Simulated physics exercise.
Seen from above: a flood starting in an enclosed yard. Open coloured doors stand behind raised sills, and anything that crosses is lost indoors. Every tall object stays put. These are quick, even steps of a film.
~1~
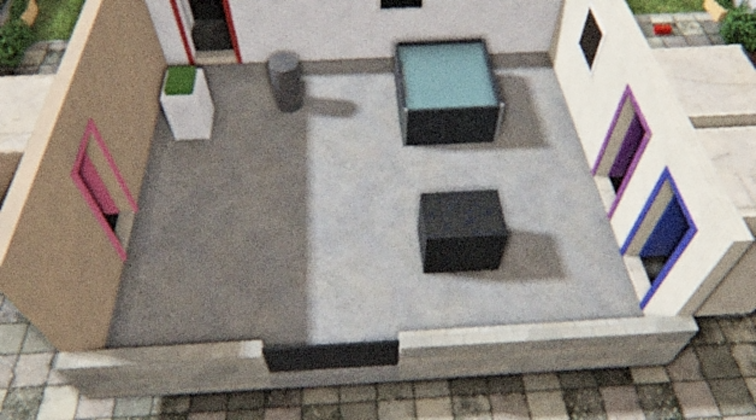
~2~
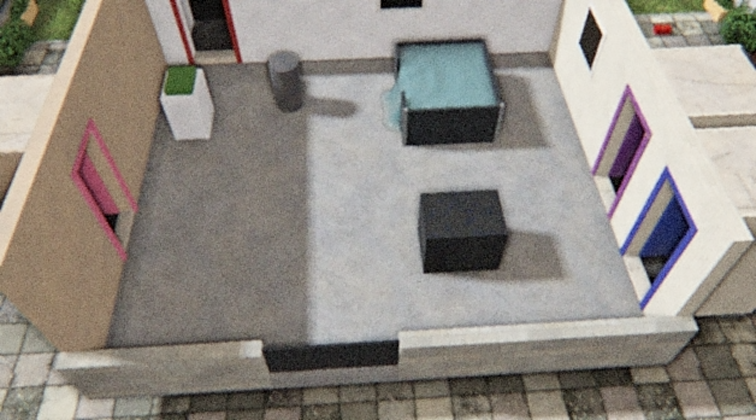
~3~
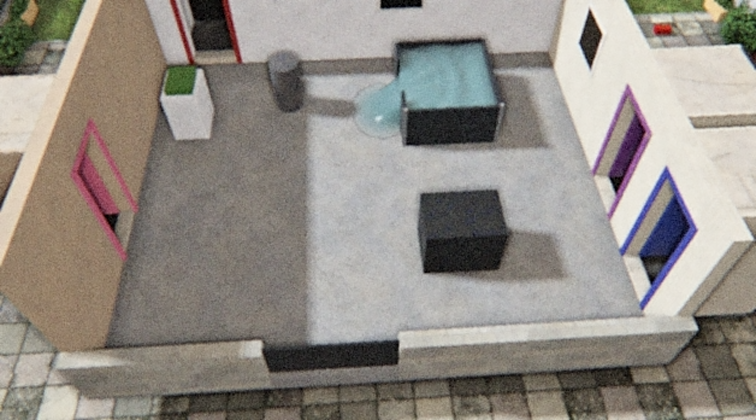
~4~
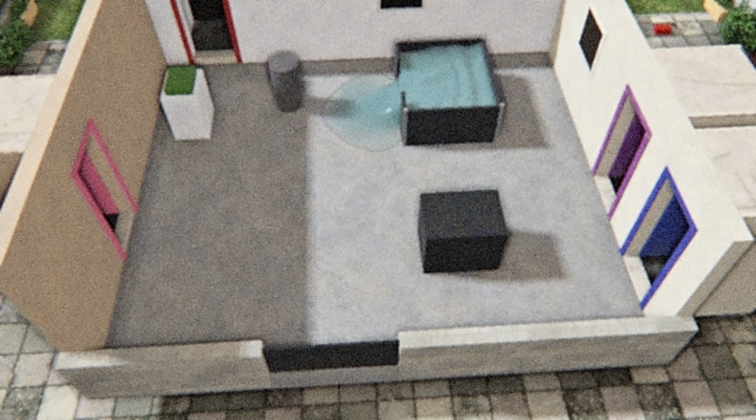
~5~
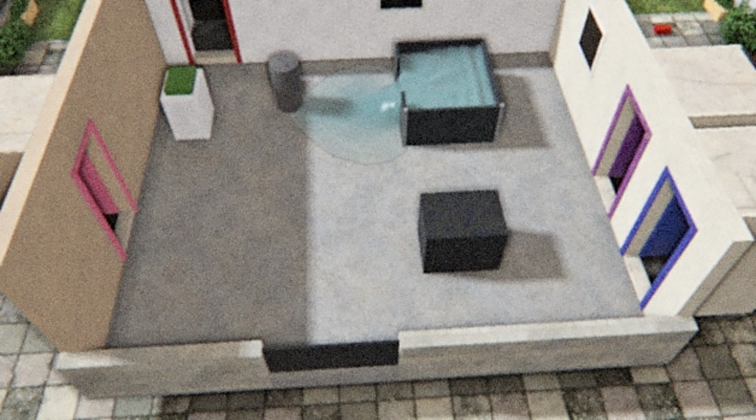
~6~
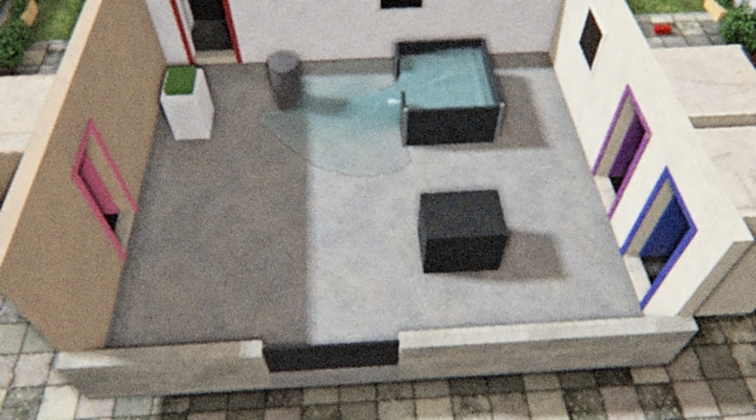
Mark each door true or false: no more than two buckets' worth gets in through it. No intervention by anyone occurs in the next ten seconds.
Red door: True, purple door: True, blue door: False, pink door: False.
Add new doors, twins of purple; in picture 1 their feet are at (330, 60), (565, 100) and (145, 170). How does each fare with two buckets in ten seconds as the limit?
Result, in listed order - gets past the limit, doesn't reach the limit, gets past the limit.
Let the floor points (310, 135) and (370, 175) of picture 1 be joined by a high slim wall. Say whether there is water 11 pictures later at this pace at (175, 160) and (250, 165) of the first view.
Soaked, soaked.
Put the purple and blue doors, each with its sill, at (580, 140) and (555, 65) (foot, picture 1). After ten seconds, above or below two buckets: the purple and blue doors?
Purple: Falls short. Blue: Falls short.
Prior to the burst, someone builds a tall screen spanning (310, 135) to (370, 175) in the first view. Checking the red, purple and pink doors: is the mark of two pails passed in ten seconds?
After that: Red stays shy of it; purple stays shy of it; pink stays shy of it.
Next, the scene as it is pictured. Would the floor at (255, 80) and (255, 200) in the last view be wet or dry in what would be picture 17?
One after the other: Flooded, awash.
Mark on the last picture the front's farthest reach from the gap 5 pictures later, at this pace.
Farthest reach: About (157, 161).
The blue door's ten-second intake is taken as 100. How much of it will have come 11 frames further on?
Approximately 0 per cent.
A moment on, water covers 25 % of the floor; the red door wet at the sill, nothing in, the purple door not reached, the blue door not reached, the pink door not reached.
Next, water covers 40 % of the floor; the red door wet at the sill, nothing in, the purple door not reached, the blue door not reached, the pink door wet at the sill, nothing in.
Then, water covers 45 % of the floor; the red door wet at the sill, nothing in, the purple door not reached, the blue door not reached, the pink door over two buckets in.
Later, water covers 60 % of the floor; the red door wet at the sill, nothing in, the purple door not reached, the blue door not reached, the pink door over two buckets in.
In the end, water covers 85 % of the floor; the red door wet at the sill, nothing in, the purple door wet at the sill, nothing in, the blue door over two buckets in, the pink door over two buckets in.
